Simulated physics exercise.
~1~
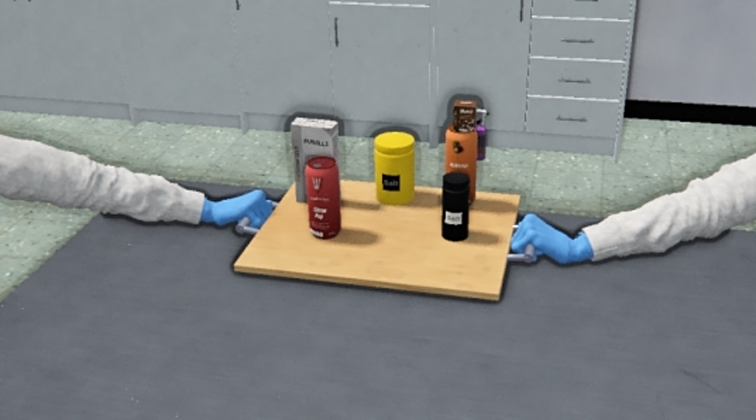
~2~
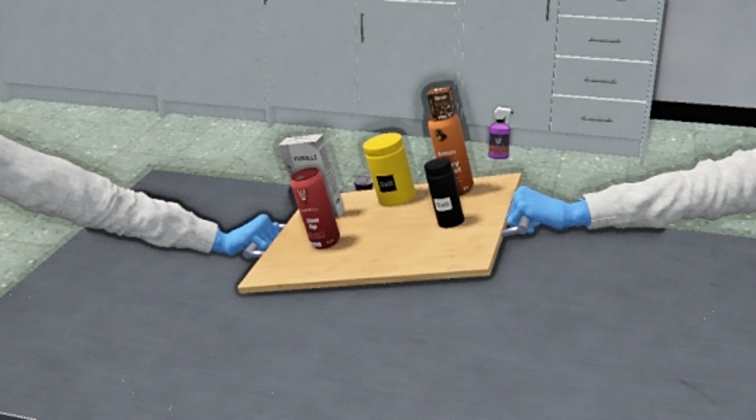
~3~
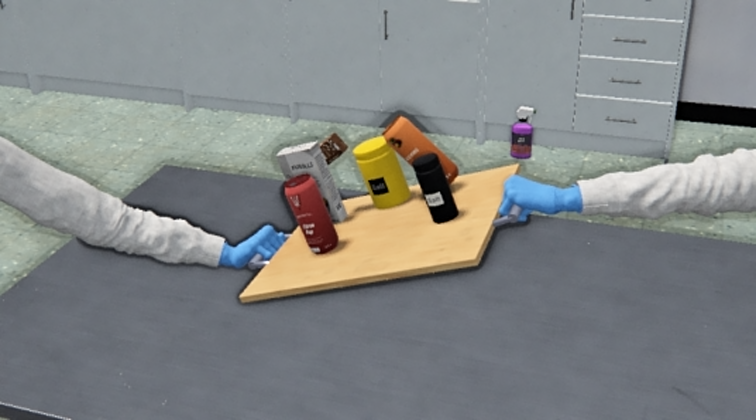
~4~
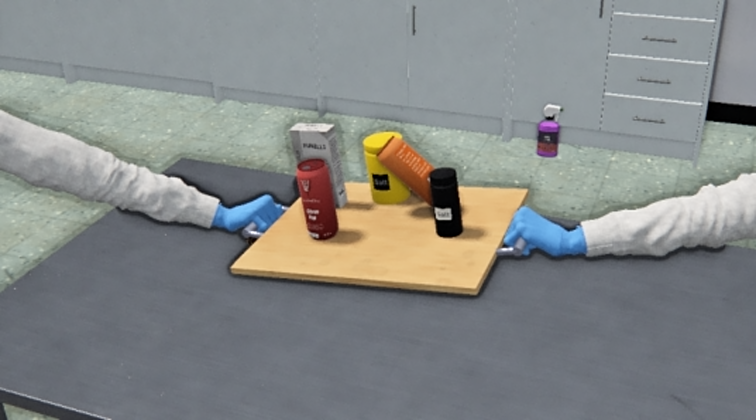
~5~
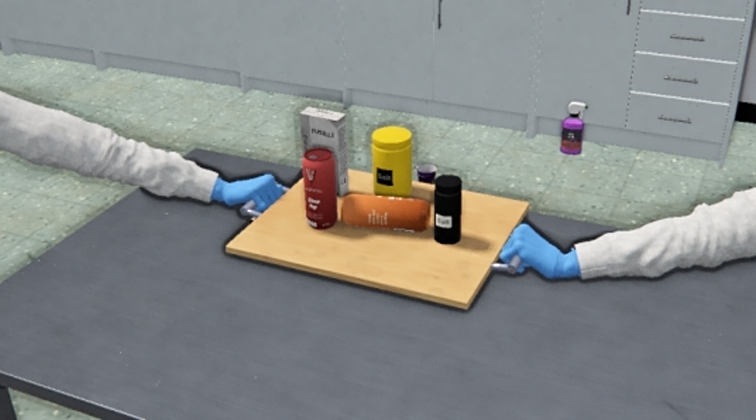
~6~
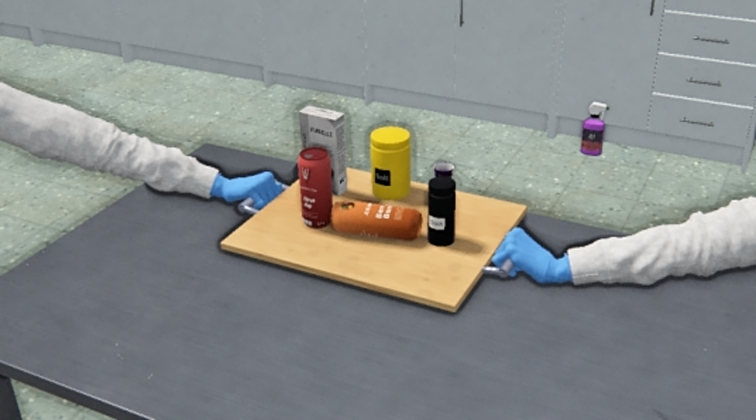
Two gloved hands tilt a tray left and level it, leaving an orange can toppled.
